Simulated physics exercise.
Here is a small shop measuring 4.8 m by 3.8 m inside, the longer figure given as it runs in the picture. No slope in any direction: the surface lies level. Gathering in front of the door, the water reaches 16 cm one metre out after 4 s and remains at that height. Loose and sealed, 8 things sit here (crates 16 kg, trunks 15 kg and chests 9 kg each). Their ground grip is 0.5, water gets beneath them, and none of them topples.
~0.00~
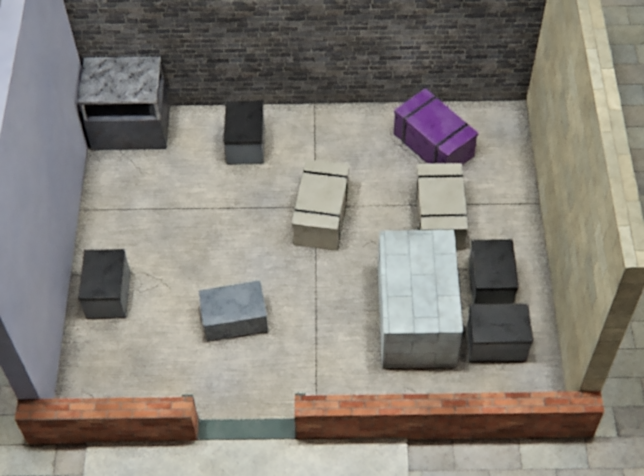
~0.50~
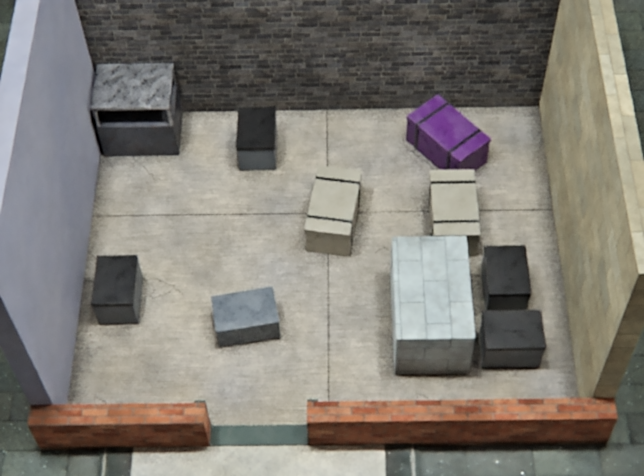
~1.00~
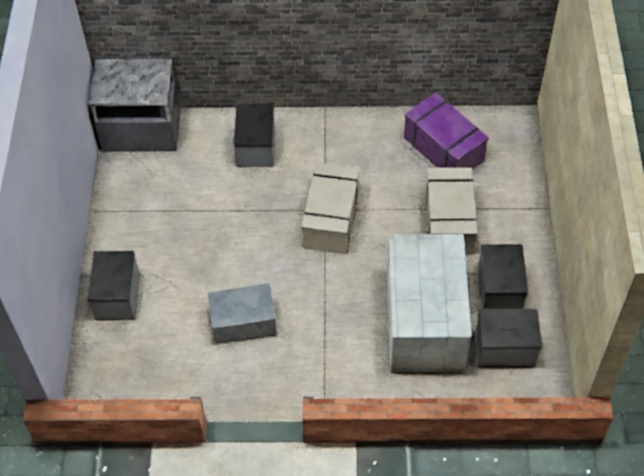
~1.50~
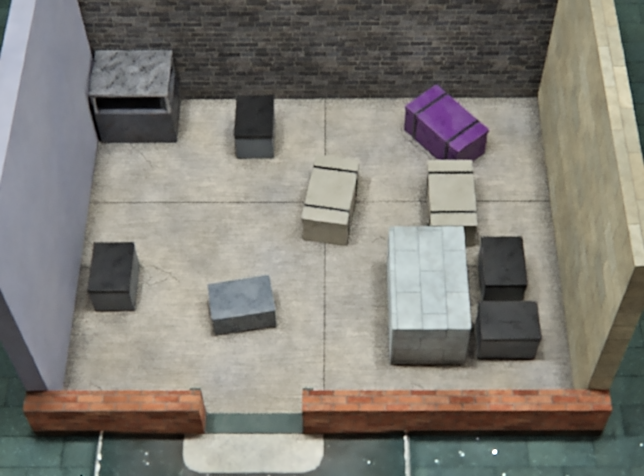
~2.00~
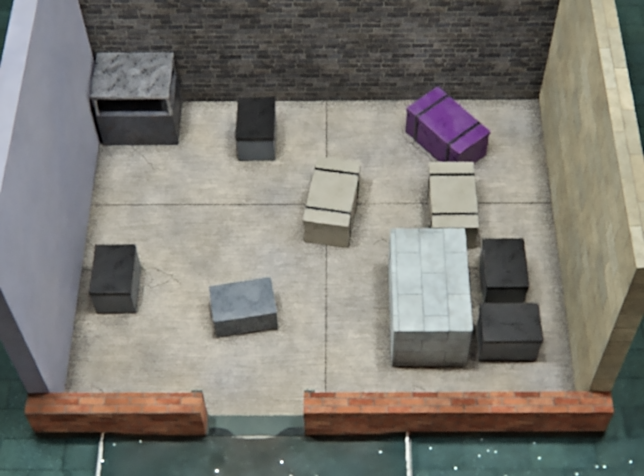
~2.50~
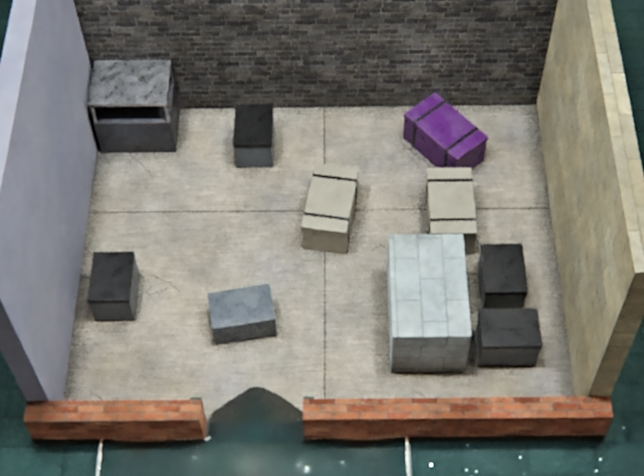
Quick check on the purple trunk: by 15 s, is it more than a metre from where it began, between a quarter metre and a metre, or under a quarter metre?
It's set to drift part of a metre.
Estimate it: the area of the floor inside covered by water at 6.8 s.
Flooded: Near 10.0 m2.
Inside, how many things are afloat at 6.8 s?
Count: 0.
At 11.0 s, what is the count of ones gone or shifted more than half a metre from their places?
My count gives 2.
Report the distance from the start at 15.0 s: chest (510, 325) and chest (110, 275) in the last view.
In turn: 0 cm, 120 cm.
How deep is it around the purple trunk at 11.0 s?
About 3 cm.
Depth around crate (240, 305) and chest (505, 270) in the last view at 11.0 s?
First roughly 5 cm, second roughly 2 cm.
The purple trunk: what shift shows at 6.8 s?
Roughly 0 cm.
After 3.5 s the purple trunk is near (446, 125), 0.0 m from its start, aground; 0 afloat.
After 6.8 s the purple trunk is near (446, 125), 0.0 m from its start, aground; 0 afloat.
After 11.0 s the purple trunk is near (451, 122), 0.1 m from its start, aground; 3 afloat.
After 15.0 s the purple trunk is near (515, 120), 0.7 m from its start, afloat; 7 afloat.
